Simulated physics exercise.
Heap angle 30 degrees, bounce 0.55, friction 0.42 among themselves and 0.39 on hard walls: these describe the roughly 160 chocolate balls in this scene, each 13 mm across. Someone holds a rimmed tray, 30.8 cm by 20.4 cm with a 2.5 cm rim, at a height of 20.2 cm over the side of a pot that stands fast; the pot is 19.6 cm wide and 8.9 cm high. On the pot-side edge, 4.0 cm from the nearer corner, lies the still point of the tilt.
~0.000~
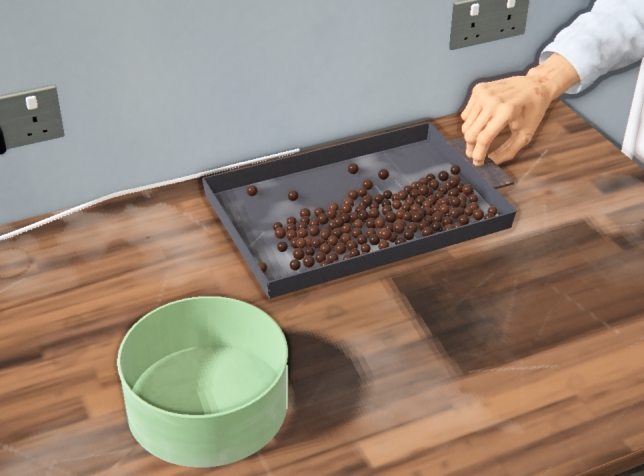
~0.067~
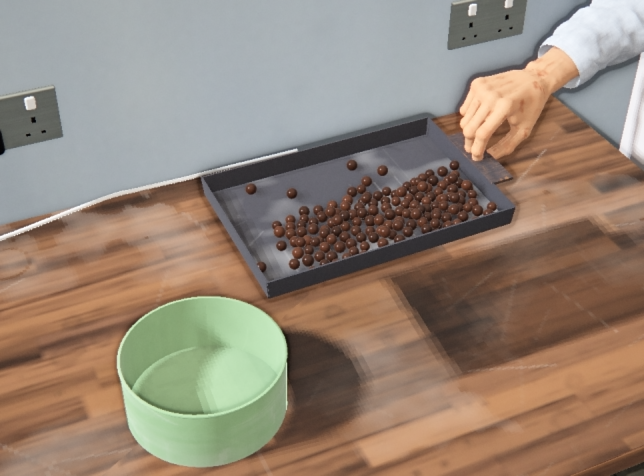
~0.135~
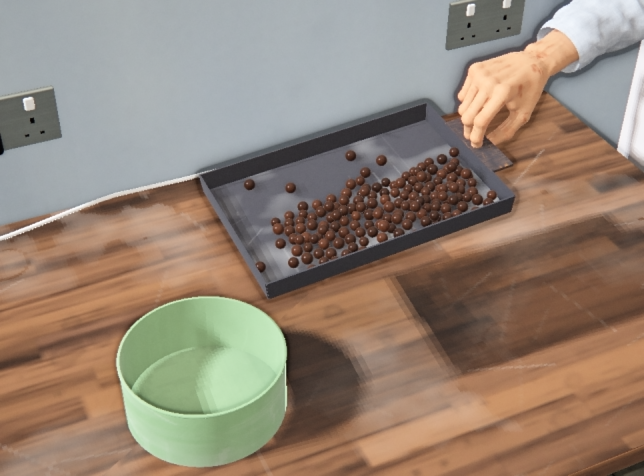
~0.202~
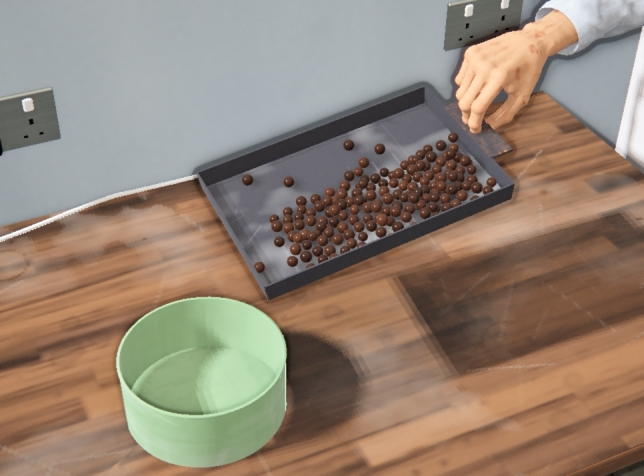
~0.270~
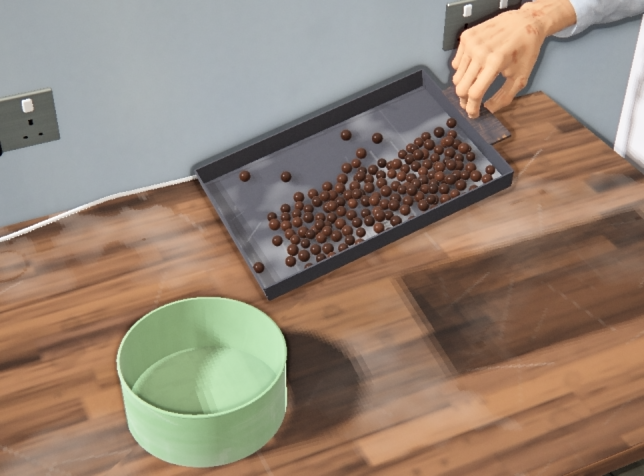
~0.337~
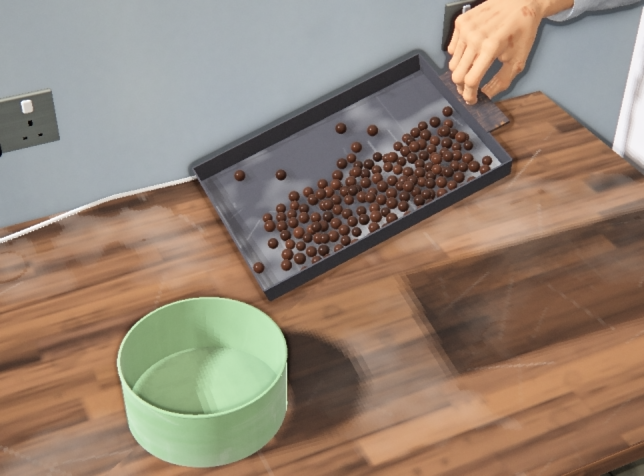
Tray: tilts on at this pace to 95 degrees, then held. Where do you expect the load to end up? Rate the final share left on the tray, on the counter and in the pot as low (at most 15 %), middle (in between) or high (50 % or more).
Tray - low; counter - middle; pot - high.
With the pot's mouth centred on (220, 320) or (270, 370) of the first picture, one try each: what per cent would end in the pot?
Roughly 20 and 75 percent.
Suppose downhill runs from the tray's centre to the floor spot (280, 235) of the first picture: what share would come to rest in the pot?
I'd say close to 75 %.
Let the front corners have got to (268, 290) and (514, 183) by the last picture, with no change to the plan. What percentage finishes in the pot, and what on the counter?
Pot: 25, counter: 75.
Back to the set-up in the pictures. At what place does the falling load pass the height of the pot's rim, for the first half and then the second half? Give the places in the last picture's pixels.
Earlier half close to (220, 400), later half at (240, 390) in pixels.
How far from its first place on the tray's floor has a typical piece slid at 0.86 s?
About 6 cm.
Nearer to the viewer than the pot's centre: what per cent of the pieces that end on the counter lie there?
Roughly 100 per cent.
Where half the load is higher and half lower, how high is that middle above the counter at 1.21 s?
Some 28 cm above the counter.
After 0.86 s, tilt 55 degrees; the tray holds 100 %, the pot 0 %.
Then, at 1.21 s, tilt 79 degrees; the tray holds 95 %, the pot 0 %.
After 1.65 s, tilt 95 degrees; the tray holds 35 %, the pot 20 %.
By 3.4 s all is still; tray 0 %, counter 30 %, pot 70 %.
